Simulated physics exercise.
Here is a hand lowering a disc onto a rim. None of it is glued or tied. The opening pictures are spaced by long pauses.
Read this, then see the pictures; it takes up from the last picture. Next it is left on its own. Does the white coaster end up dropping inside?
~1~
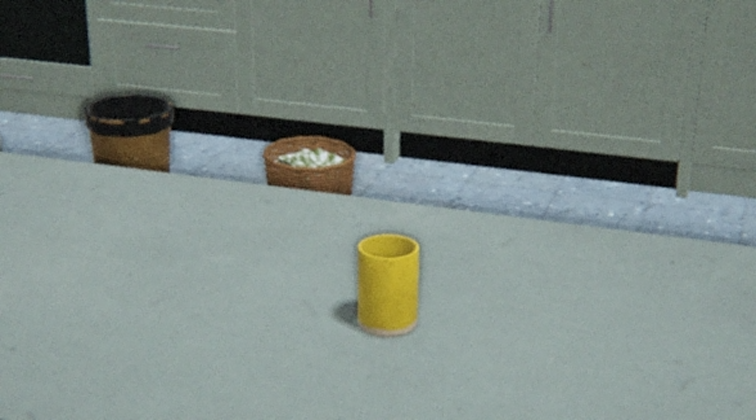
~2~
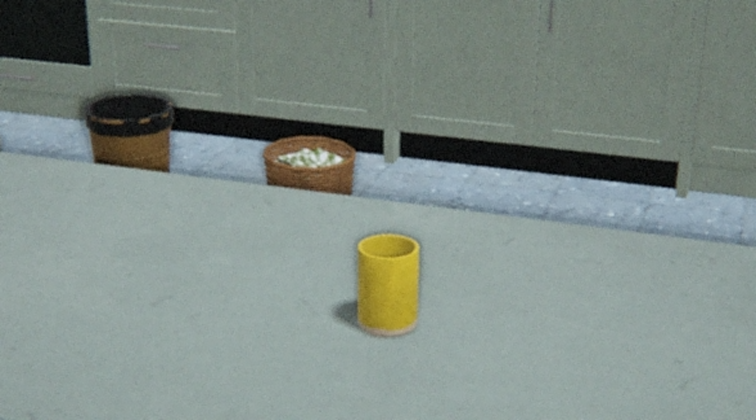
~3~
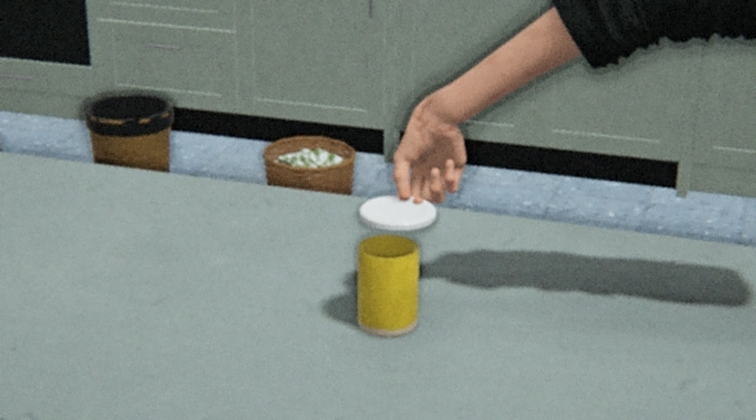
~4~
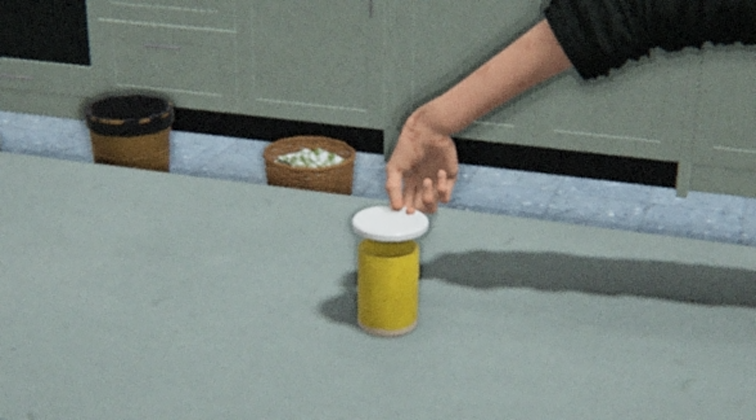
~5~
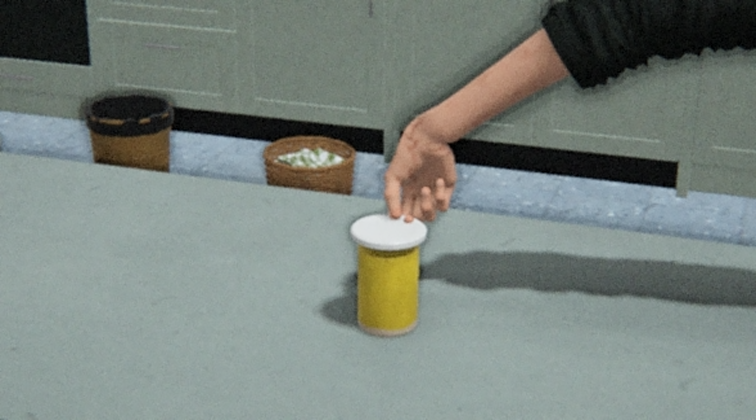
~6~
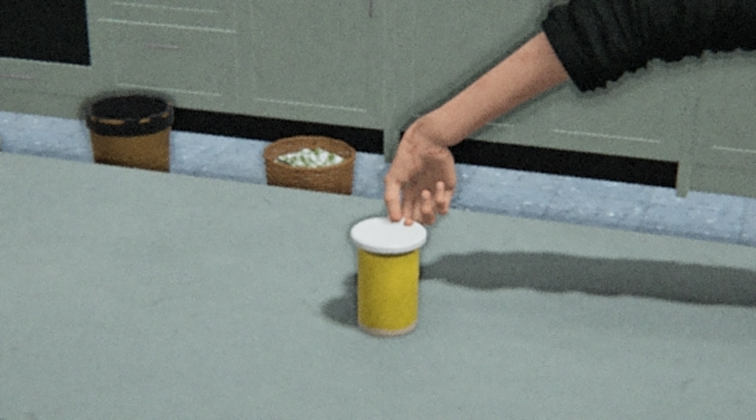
No, it stays on top.
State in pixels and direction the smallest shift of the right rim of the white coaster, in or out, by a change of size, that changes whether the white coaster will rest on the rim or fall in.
12 pixels to the left.
Then, 0.10 s on from there, white coaster moving near (389, 243).
In the end, the white coaster rests on the rim, near (389, 243).
